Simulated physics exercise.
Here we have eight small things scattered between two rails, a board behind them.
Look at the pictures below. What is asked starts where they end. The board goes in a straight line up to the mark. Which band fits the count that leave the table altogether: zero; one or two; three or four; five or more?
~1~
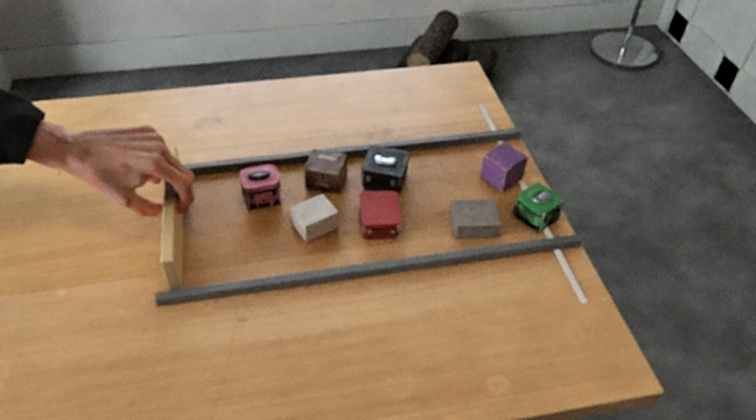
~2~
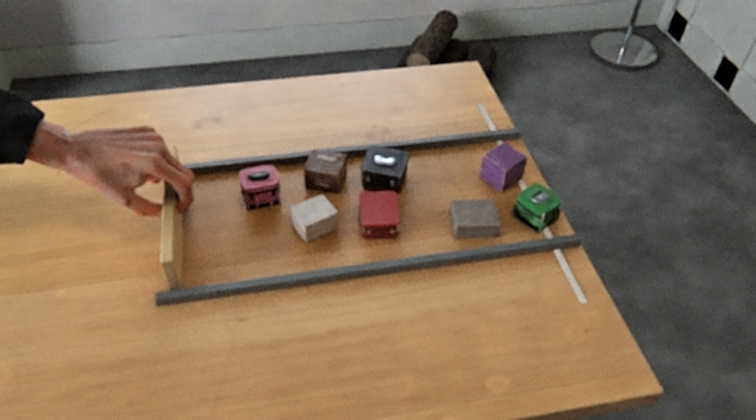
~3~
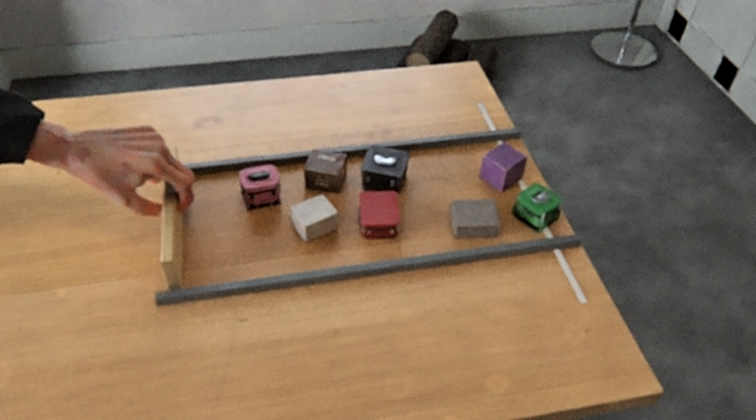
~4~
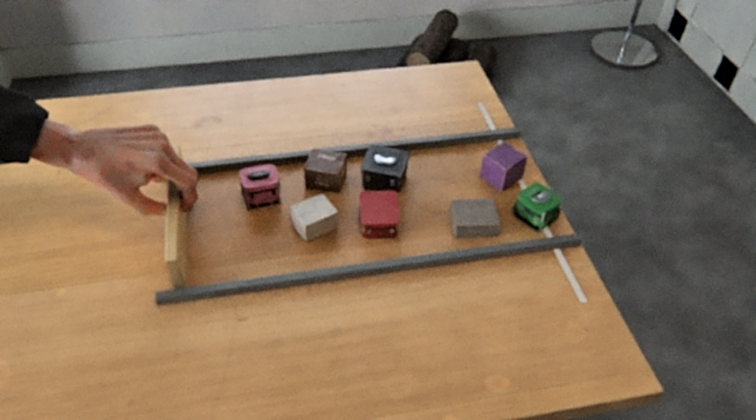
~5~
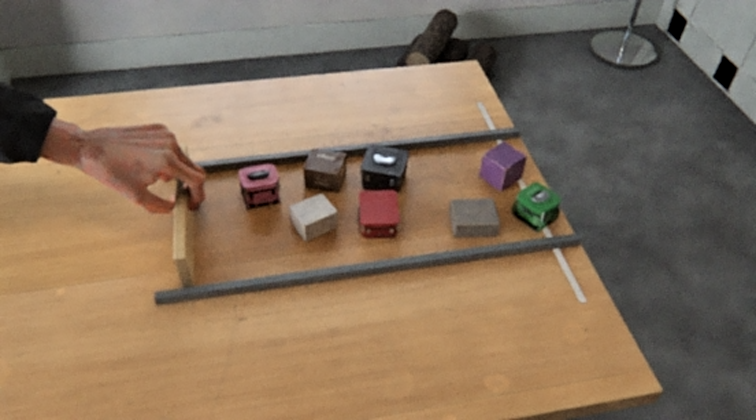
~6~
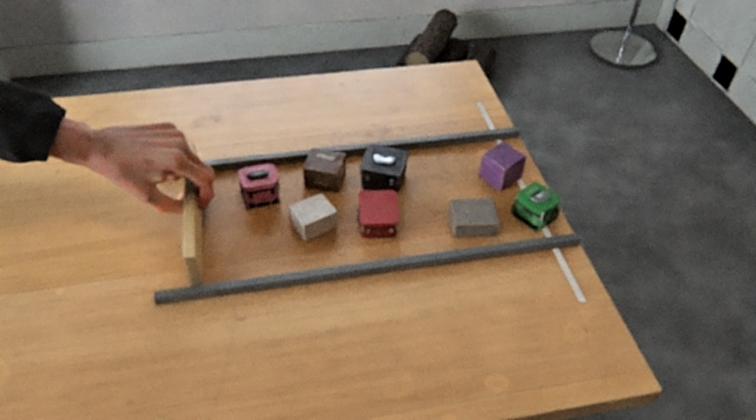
The band that fits is five or more.
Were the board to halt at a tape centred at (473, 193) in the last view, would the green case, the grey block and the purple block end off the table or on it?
Outcome: The green case is gone; the grey block is gone; the purple block is gone.
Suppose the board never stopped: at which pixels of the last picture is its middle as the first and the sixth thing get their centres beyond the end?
It sits around (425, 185) and after that around (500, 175).
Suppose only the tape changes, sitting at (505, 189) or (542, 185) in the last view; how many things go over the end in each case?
Ending up on the floor: First try 6, second try 8.
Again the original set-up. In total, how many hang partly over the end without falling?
The count is 2.
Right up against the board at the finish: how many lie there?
2 end up touching it.
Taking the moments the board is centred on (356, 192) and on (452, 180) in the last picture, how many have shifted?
Counting first: 5, next 8.
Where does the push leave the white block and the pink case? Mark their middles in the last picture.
The white block comes to rest close to (549, 192), while the pink case rests close to (531, 156).
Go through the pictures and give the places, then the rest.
Green case (538, 207); purple block (504, 167); grey block (475, 219); board (174, 215); tape (524, 188), in the first picture.
Purple block (503, 167); white block (314, 218), in the second picture.
Grey block (474, 218); black case (385, 170), in the third picture.
Green case (538, 207); red case (379, 215), in the fourth picture.
Purple block (503, 166); brown box (325, 171), in the fifth picture.
Green case (537, 206); purple block (502, 166); grey block (474, 218); board (193, 211); tape (523, 187), in the sixth picture.
A little later, none off yet; green case at rest near (537, 206); purple block at rest near (502, 166); grey block at rest near (474, 218).
Next, none off yet; green case at rest near (540, 206); purple block at rest near (503, 165); grey block shifted a little near (498, 215).
Later still, one off so far; green case dropping near (566, 386); purple block tilted well over near (559, 162); grey block tilted well over near (585, 219).
When it is over, the number that fall off is five or more; down, brown box, red case, black case, grey block, purple block and green case.
